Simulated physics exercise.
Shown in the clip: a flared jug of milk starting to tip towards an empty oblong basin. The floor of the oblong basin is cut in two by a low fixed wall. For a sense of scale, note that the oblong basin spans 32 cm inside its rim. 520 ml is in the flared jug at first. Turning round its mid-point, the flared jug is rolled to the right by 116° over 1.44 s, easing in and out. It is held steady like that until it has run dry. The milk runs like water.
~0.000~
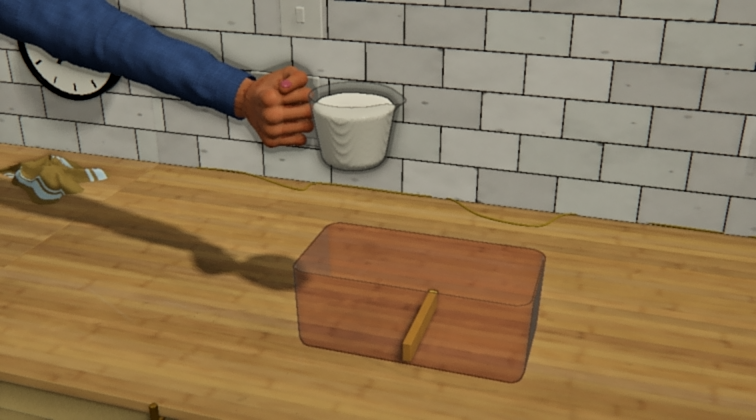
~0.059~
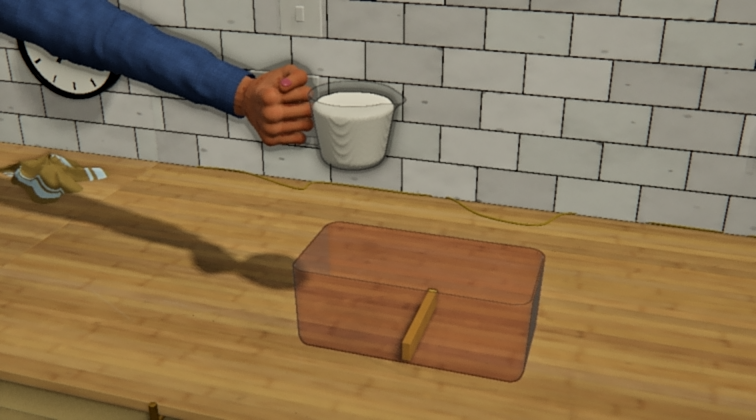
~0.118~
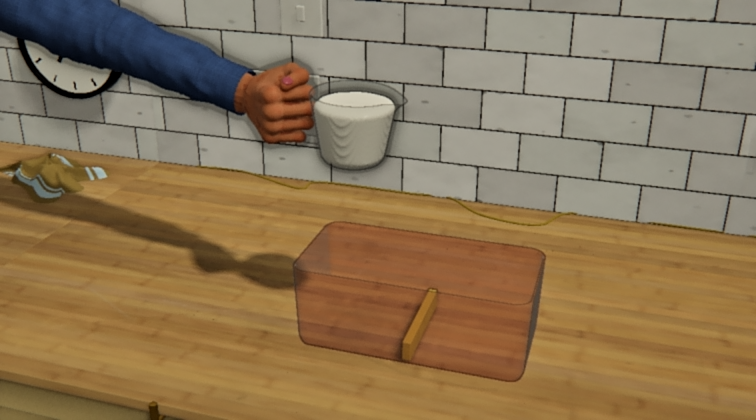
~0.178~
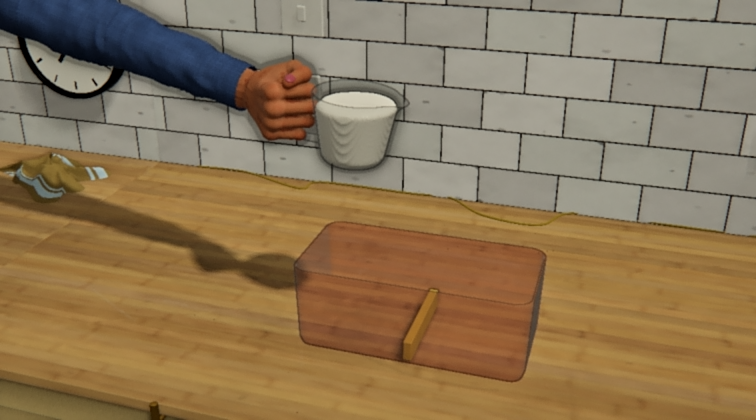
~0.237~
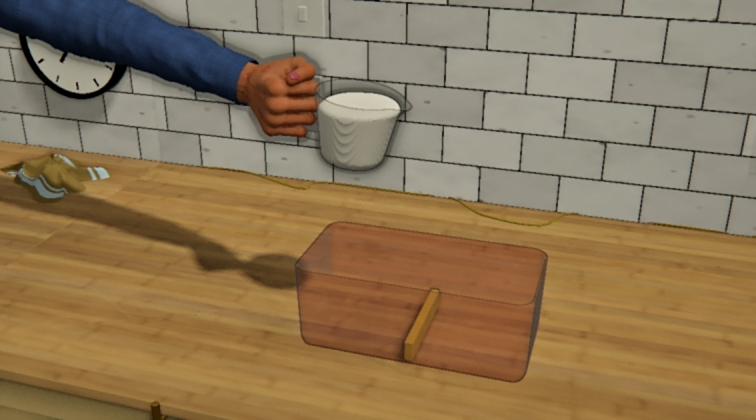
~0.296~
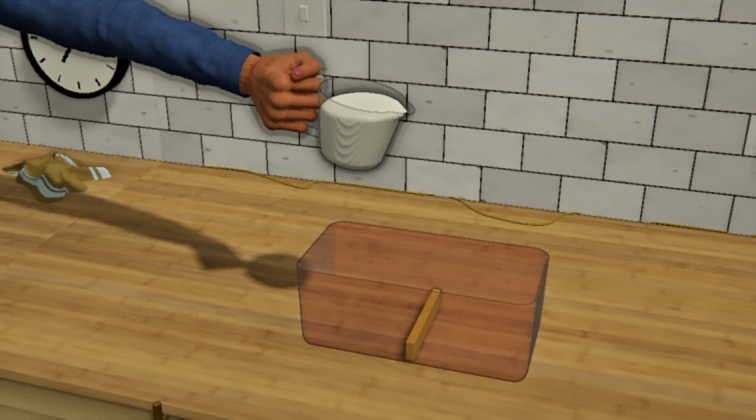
A blue-sleeved arm reaches in from the upper left over a light wooden counter, seen from slightly above, its fist beside a clear flared jug of white milk. Below sits an empty, see-through reddish oblong basin with a small wooden strip, while a round clock and crumpled cloth lie left against white brick-patterned tiles. The jug, still at first, gradually tilts slightly rightward.
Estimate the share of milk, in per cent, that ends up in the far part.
About 81 per cent.
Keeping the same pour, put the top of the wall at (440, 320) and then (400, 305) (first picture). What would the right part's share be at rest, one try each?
First try about 70 %, second try about 95 %.
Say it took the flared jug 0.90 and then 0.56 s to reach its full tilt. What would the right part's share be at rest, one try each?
About 75 %, then about 70 %.
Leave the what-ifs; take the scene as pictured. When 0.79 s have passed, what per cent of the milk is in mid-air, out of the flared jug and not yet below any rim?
Around 26 in a hundred.
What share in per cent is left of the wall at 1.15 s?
Left share: Approx. 7 %.
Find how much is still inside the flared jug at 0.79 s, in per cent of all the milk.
Around 60 in a hundred.
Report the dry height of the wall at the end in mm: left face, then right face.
Left side: Around 26 mm. Right side: Around 10 mm.
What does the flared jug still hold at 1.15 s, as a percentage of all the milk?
5 %.
Then, 0.79 s in, the tilt is 67° and 60 per cent is still to pour, 0 is left of the wall and 13 right of it.
Then, 1.15 s in, the tilt is 105° and 5 per cent is still to pour, 7 is left of the wall and 76 right of it.
Then, 1.53 s in, the tilt is 116° and 0 per cent is still to pour, 16 is left of the wall and 82 right of it.
Then, 1.94 s in, the tilt is 116° and 0 per cent is still to pour, 17 is left of the wall and 81 right of it.
Finally, 17 per cent lies left of the wall, 81 right of it and 2 outside.
